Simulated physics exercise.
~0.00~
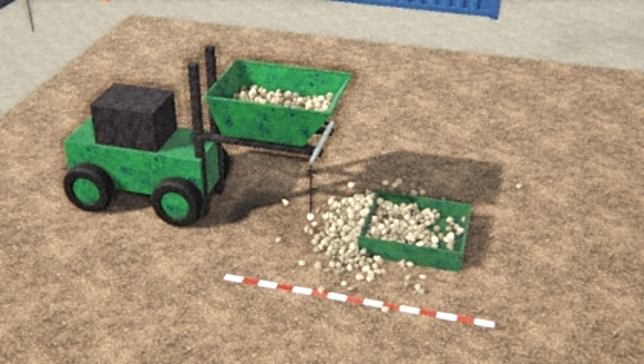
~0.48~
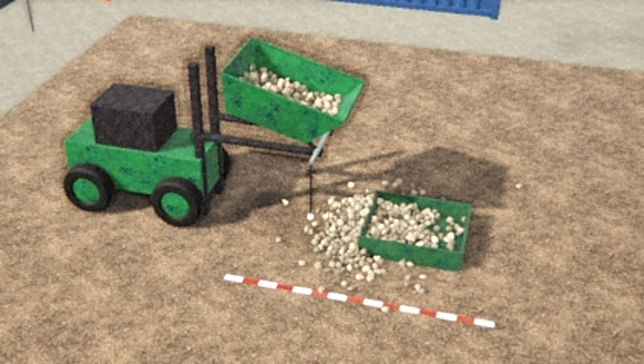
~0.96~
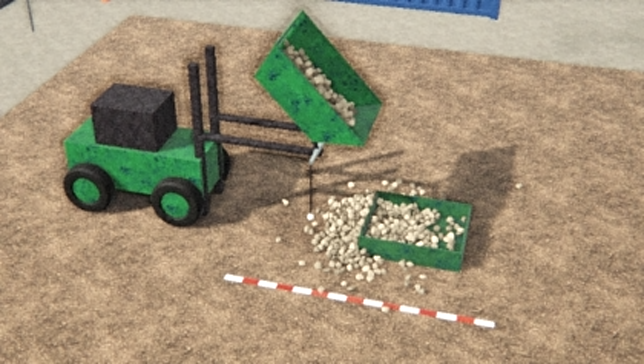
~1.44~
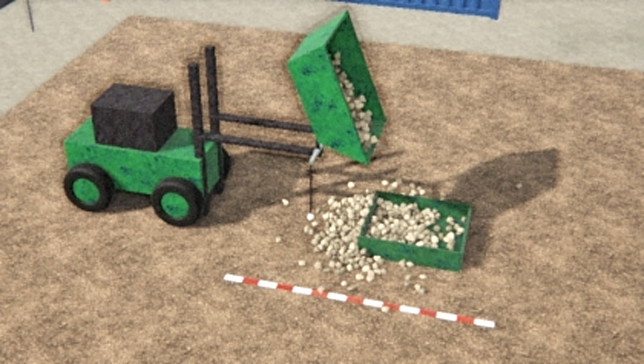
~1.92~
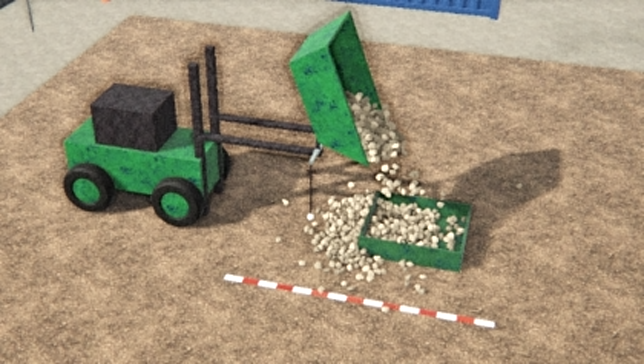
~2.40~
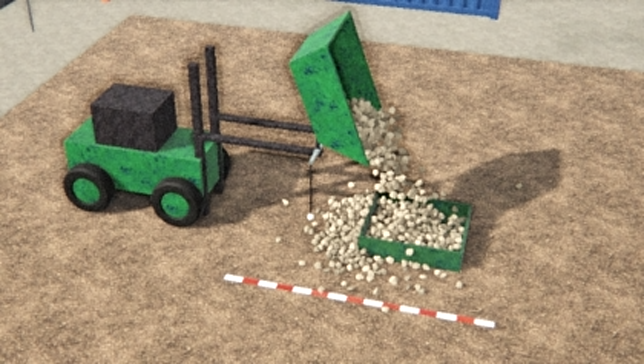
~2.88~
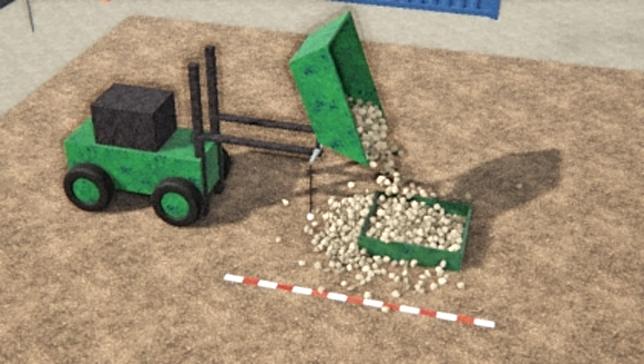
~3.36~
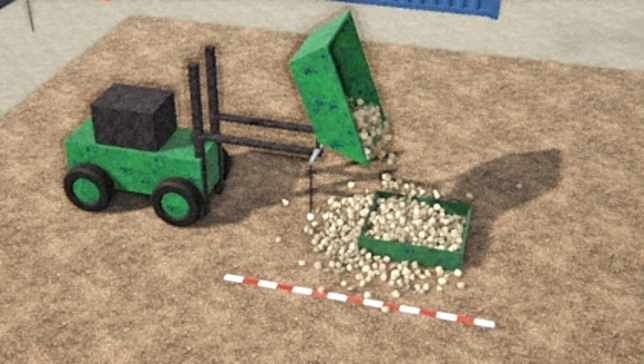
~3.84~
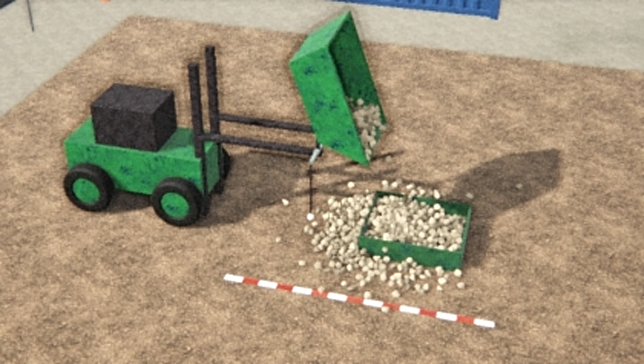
A green skip on a fork truck tips steeply and spills pale stones over a bin, keeping some.
